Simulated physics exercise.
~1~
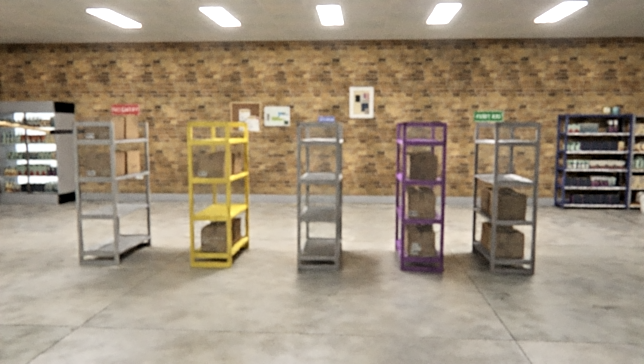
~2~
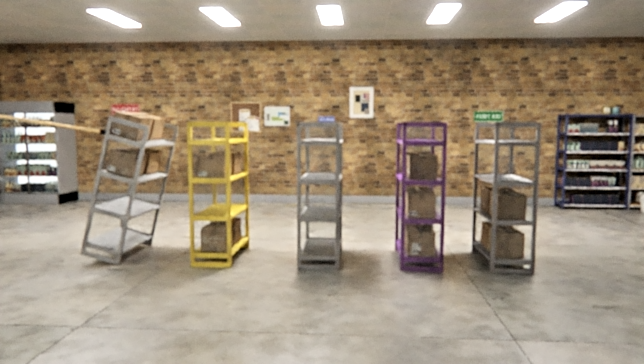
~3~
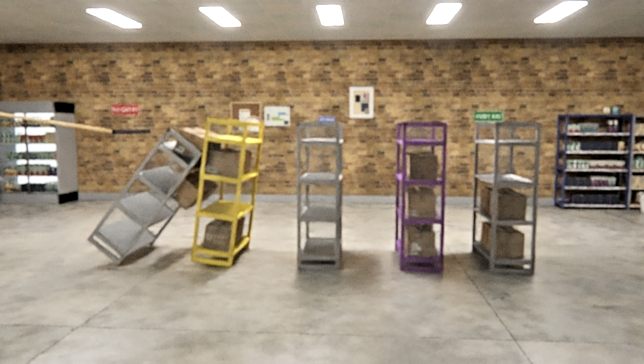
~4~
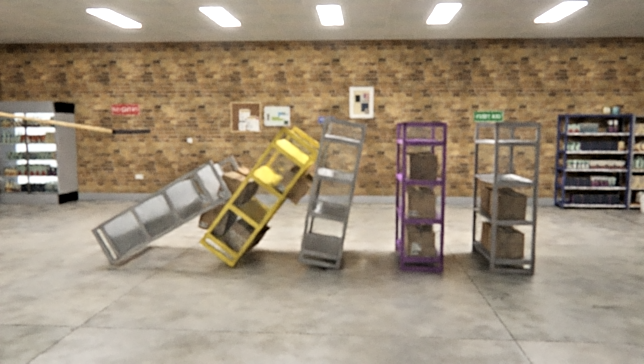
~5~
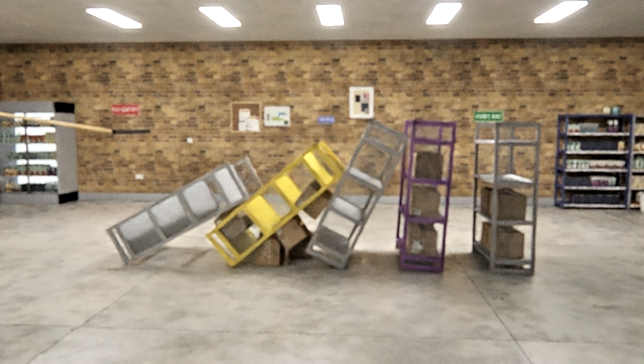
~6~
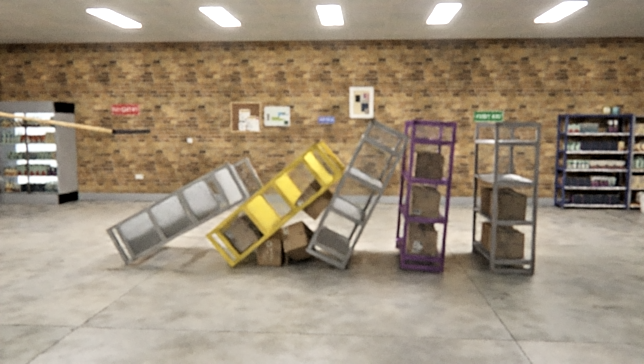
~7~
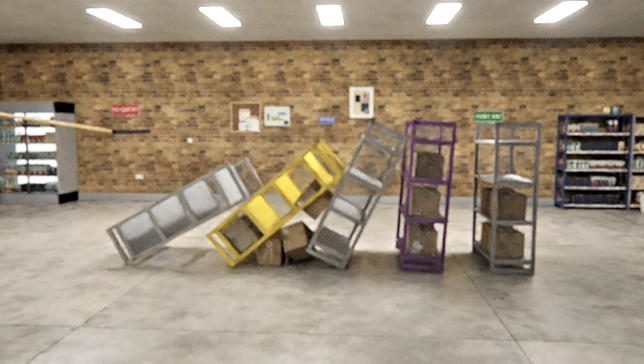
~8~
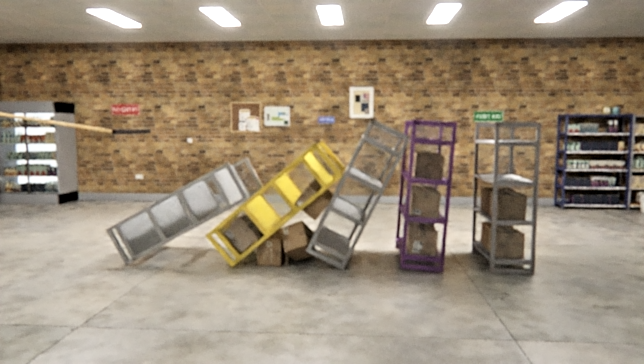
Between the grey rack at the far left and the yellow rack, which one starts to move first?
The grey rack at the far left moves first. The yellow rack only starts to tip after the grey one has leaned over into it.
